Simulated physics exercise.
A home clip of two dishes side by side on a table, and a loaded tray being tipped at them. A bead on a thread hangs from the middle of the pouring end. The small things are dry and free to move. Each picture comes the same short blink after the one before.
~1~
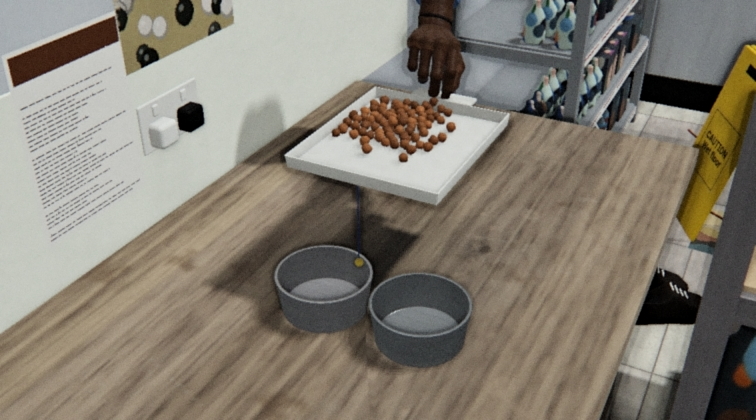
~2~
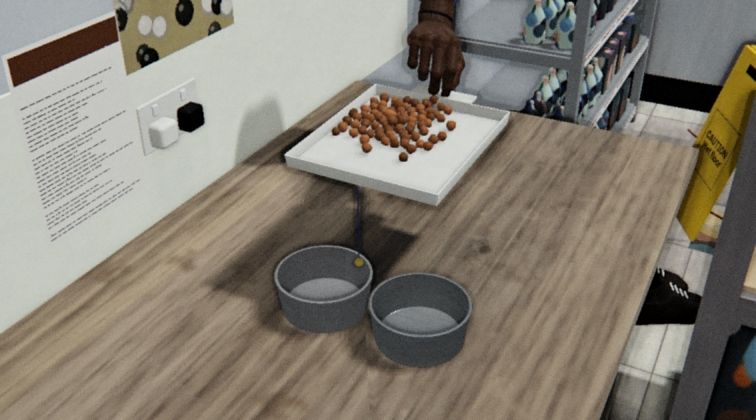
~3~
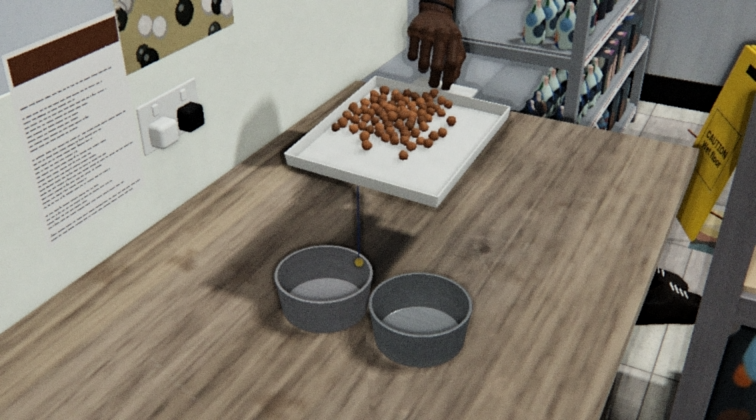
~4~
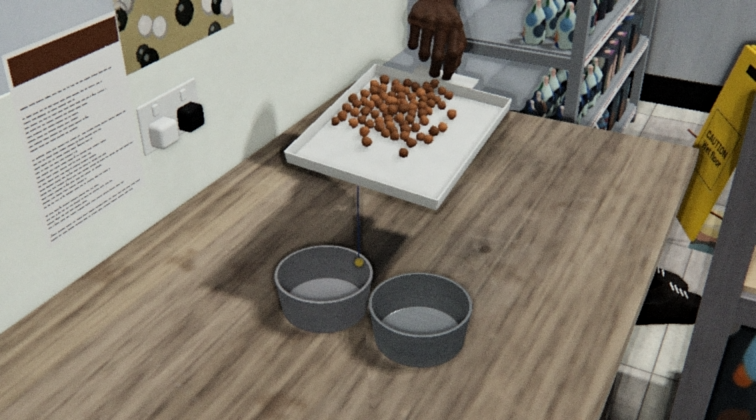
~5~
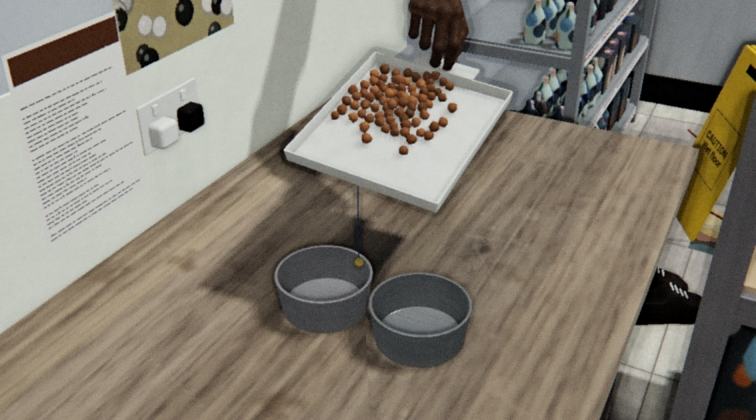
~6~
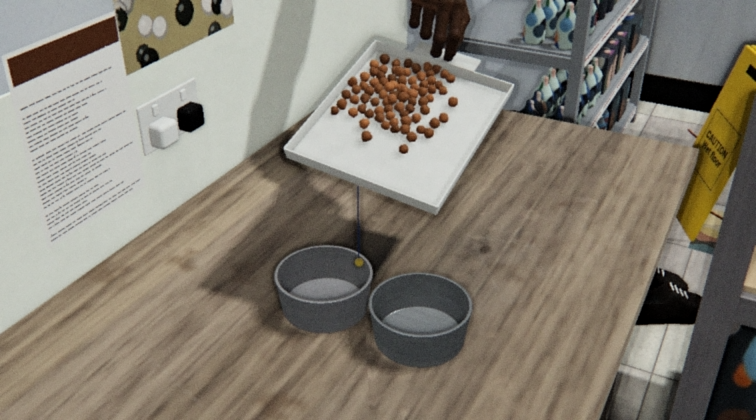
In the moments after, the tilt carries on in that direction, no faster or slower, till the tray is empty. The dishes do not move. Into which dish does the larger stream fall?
The right-hand one ends fuller.
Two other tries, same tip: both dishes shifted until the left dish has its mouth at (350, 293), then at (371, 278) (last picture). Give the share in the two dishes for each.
The first gives 70 %, the second 60 %.
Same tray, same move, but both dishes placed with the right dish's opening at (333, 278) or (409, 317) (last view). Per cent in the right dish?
First some 10, then 70 per cent.
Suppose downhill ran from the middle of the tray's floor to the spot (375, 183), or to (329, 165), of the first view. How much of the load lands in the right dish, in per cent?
First some 30, then 0 per cent.
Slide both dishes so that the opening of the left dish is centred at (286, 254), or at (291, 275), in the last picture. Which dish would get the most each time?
In turn: Right; right.
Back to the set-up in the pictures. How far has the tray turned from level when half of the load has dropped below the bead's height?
At about 115°.
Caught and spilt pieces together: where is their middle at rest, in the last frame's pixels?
Close to (416, 331).
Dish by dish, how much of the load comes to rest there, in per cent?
Left dish: 0 %, right dish: 90 %.
Shortly afterwards, tray tipped steeply; the bulk on the tray; only a few in the right dish; a little in the air.
Next, tray tipped right over; the bulk on the tray; near a quarter in the right dish; only a few outside both.
Some moments later, tray tipped past a quarter turn; the bulk in the right dish; only a few in the left dish; a little outside both.
In the end, tray tipped past a quarter turn; the bulk in the right dish; only a few in the left dish; a little outside both.
